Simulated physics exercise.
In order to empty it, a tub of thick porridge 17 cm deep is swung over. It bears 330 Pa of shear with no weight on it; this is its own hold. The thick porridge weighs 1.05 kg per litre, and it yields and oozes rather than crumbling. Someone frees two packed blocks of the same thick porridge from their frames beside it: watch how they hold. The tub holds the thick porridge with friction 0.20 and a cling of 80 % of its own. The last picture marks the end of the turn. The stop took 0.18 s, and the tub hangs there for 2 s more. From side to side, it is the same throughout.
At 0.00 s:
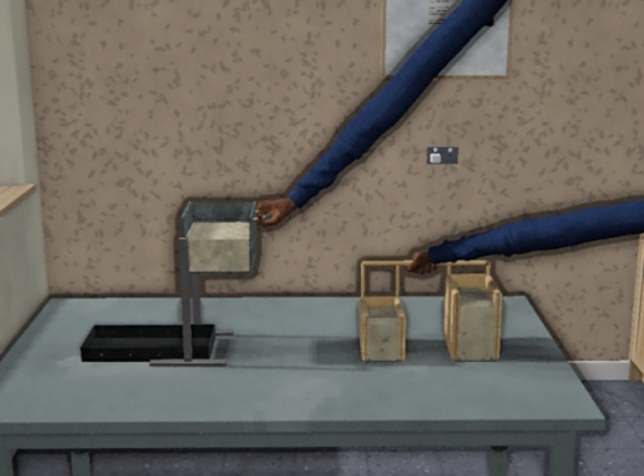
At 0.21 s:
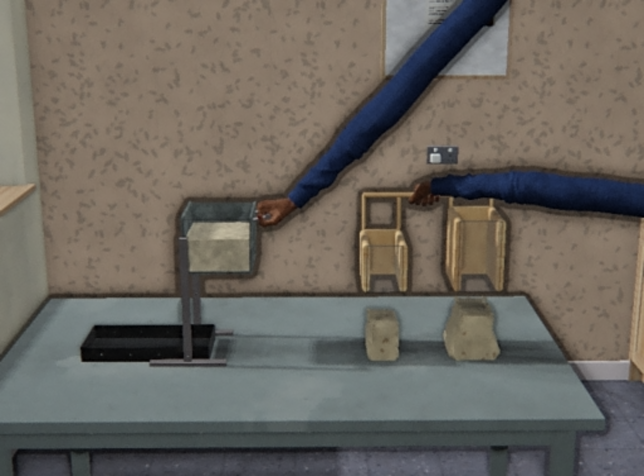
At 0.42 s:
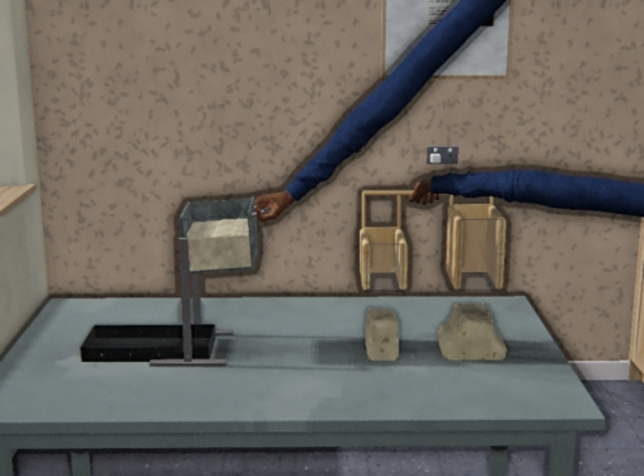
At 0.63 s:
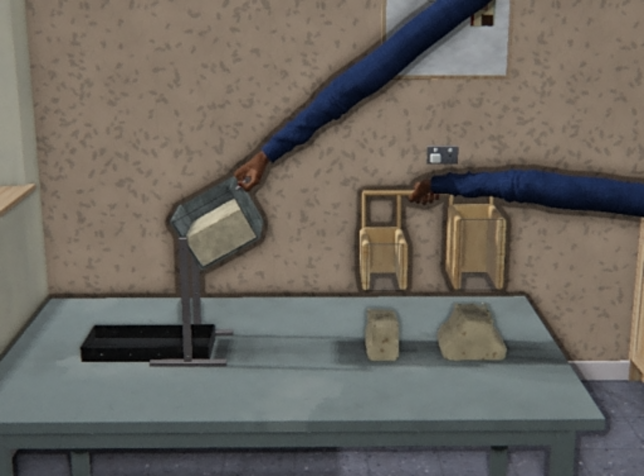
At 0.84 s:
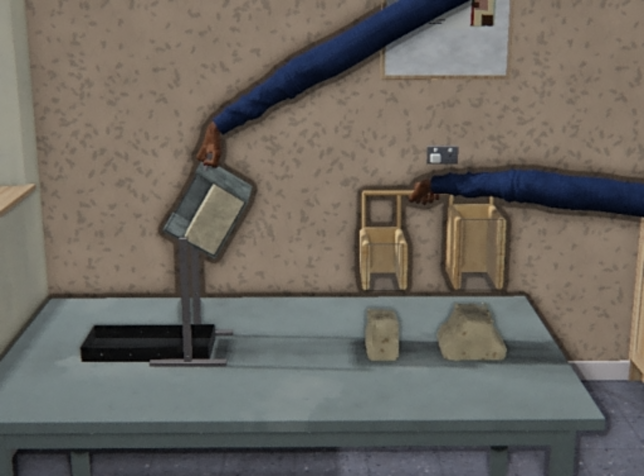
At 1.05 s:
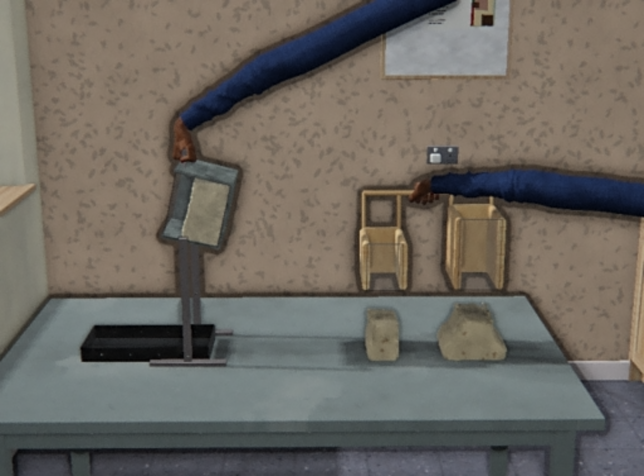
Two blue-sleeved arms reach in from the right over a grey-green table before a speckled brown wall, seen from a fixed, slightly raised front view. One holds a grey tub of pale, thick material on a stand above a black tray; the other grips two wooden moulds. The moulds lift off two pale blocks, the right one slumps wider, then the tub swings up leftward, tilting steeply.
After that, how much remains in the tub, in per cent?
Roughly 100 per cent remains in the tub.
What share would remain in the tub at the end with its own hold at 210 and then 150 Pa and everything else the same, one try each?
In order: Around 90 % and around 70 %.
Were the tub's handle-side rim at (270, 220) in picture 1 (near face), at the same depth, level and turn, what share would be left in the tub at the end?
95 %.
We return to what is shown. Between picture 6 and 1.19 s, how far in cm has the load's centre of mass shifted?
Around 1 centimetres.
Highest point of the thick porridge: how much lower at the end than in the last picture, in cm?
3 cm.
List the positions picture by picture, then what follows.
Handle-side rim at (249, 218), tilt 0 degrees; highest point of the thick porridge at (244, 238); test blocks 12 cm, 19 cm high (left to right), in the first picture.
Handle-side rim at (249, 218), tilt 0 degrees; highest point of the thick porridge at (244, 238); test blocks 12 cm, 15 cm high (left to right), in the second picture.
Handle-side rim at (247, 214), tilt 4 degrees; highest point of the thick porridge at (244, 235); test blocks 12 cm, 13 cm high (left to right), in the third picture.
Handle-side rim at (229, 190), tilt 29 degrees; highest point of the thick porridge at (239, 210); test blocks 12 cm, 13 cm high (left to right), in the fourth picture.
Handle-side rim at (196, 174), tilt 59 degrees; highest point of the thick porridge at (216, 187); test blocks 12 cm, 13 cm high (left to right), in the fifth picture.
Handle-side rim at (175, 173), tilt 77 degrees; highest point of the thick porridge at (197, 183); test blocks 12 cm, 13 cm high (left to right), in the sixth picture.
By 1.19 s, the tub is at 77 degrees and holds 100 %.
By 1.36 s, the tub is at 77 degrees and holds 100 %.
By 1.53 s, the tub is at 77 degrees and holds 100 %.
By 1.70 s, the tub is at 77 degrees and holds 100 %.
By 3.05 s, at the end, the tub is at 77 degrees and holds 100 %.
